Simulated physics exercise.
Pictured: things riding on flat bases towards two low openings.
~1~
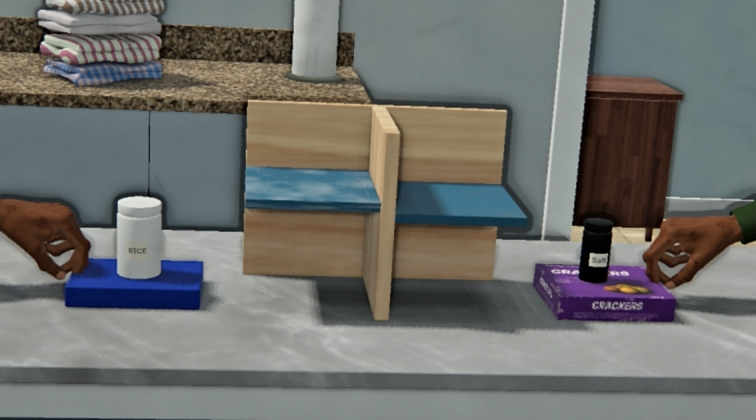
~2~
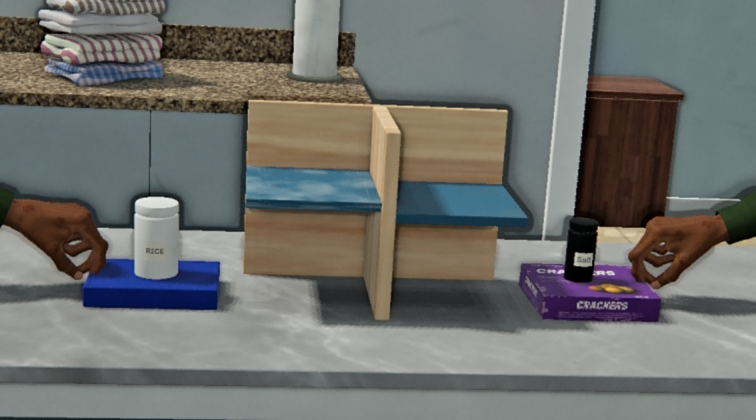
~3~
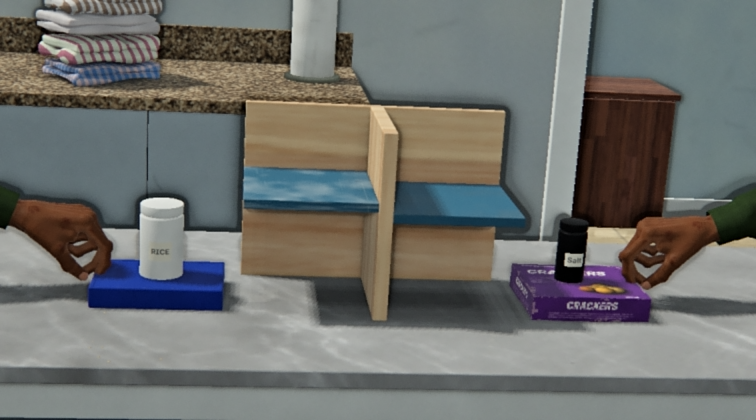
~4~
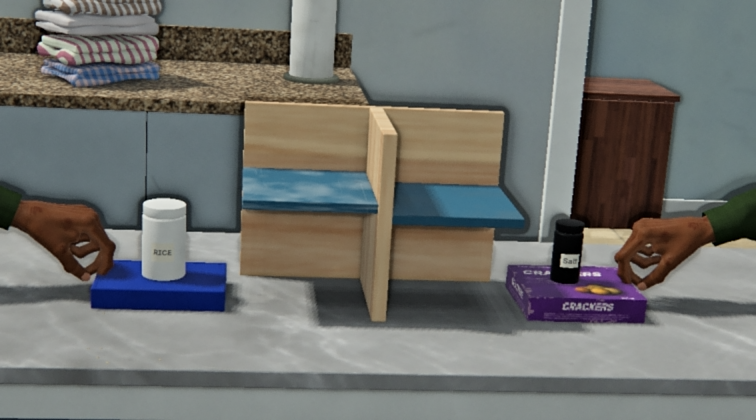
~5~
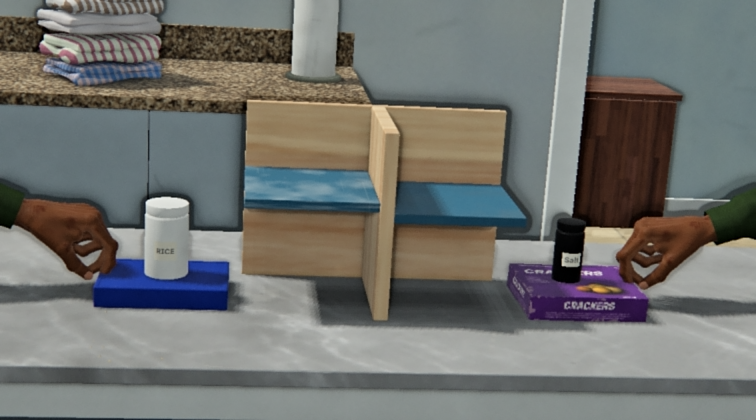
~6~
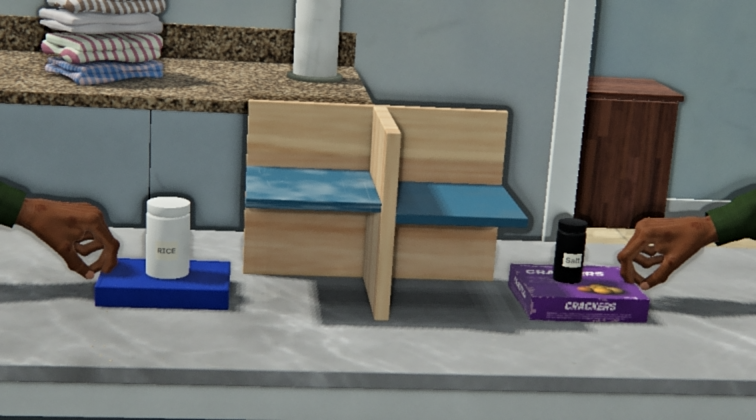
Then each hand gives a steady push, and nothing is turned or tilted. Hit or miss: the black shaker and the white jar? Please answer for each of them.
Black shaker - miss. White jar - miss.
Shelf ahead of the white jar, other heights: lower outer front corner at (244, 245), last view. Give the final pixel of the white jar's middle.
It'd wind up at about (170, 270) in the last view.
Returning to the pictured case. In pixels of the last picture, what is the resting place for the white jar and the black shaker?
The first ends near (308, 243), the second near (443, 247).
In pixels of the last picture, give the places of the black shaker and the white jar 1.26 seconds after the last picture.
Middles at about (502, 249) and (254, 241).
Then, 0.70 s later than the last frame, black shaker riding along near (539, 251); white jar riding along near (206, 239).
Then, 1.26 s later than the last frame, black shaker riding along near (502, 249); white jar riding along near (254, 241).
Then, 1.74 s later than the last frame, black shaker riding along near (469, 248); white jar riding along near (294, 242).
When it is over, the black shaker passes below, near (442, 247); the white jar passes below, near (309, 243).
